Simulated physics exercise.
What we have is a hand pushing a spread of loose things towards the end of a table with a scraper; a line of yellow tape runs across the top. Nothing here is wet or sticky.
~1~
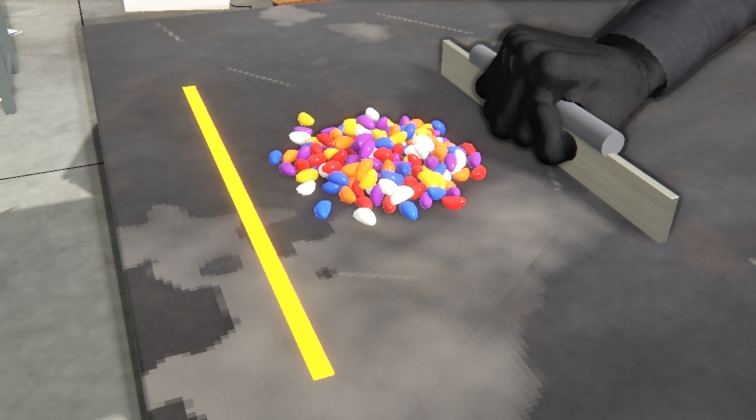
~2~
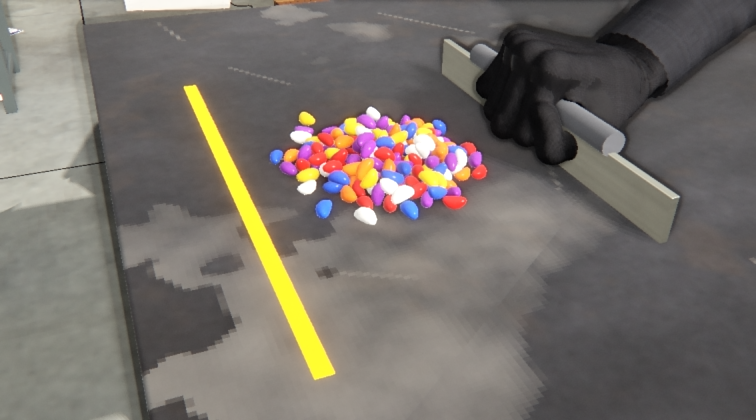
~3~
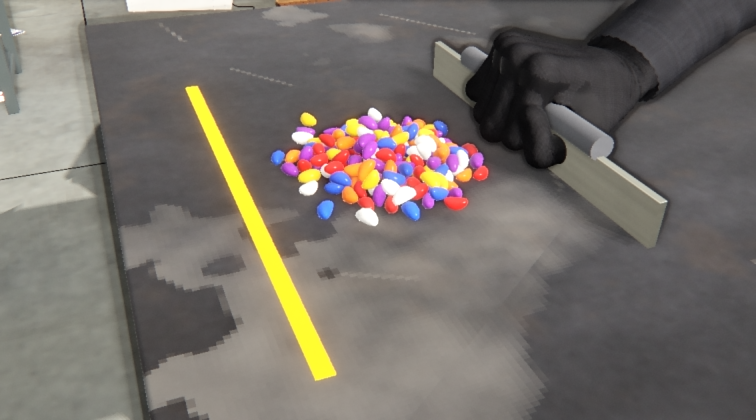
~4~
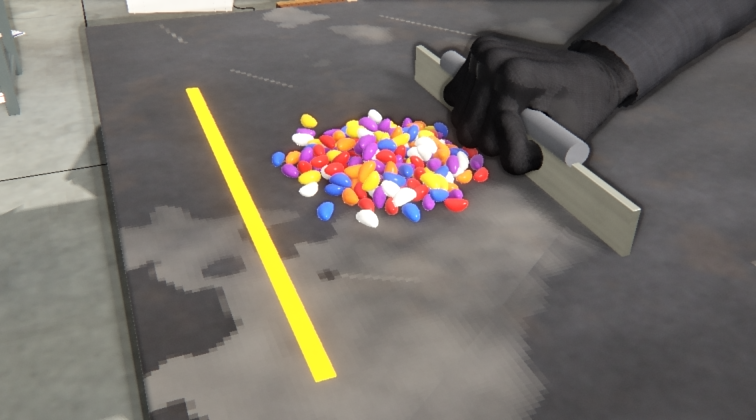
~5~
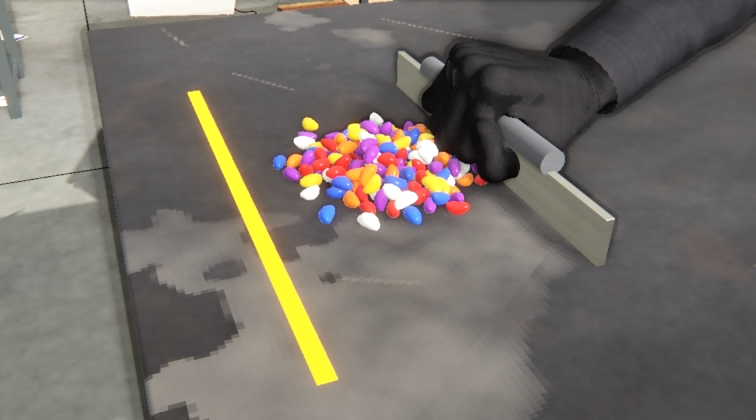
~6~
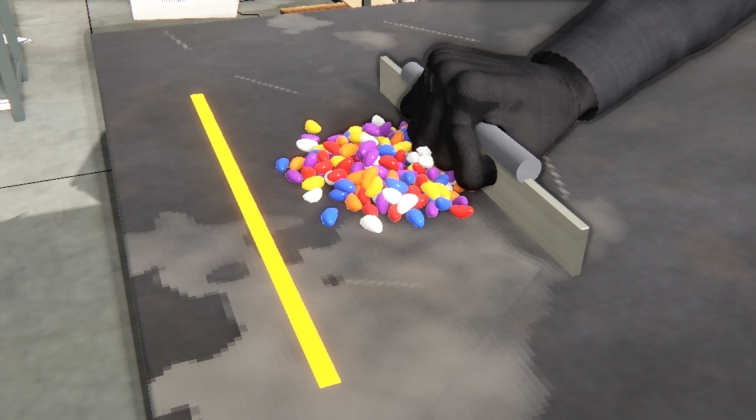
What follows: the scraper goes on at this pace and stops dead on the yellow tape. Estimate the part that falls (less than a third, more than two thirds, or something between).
Lost: Less than a third of the heap.
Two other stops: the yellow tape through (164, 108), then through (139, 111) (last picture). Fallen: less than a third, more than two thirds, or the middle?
The first try: One to two thirds. The second: Over two thirds.
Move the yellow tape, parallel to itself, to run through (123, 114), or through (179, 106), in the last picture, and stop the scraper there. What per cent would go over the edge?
First some 100, then 40 per cent.
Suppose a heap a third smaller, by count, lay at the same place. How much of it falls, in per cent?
Close to 10 per cent.
Shortly afterwards, scraper still moving, near (350, 141); heap all on the table, its front near (209, 189).
Next, scraper stopped at the yellow tape; heap a little over the edge.
Some moments later, scraper stopped at the yellow tape; heap near a quarter over the edge.
In the end, scraper stopped at the yellow tape; heap near a quarter over the edge.
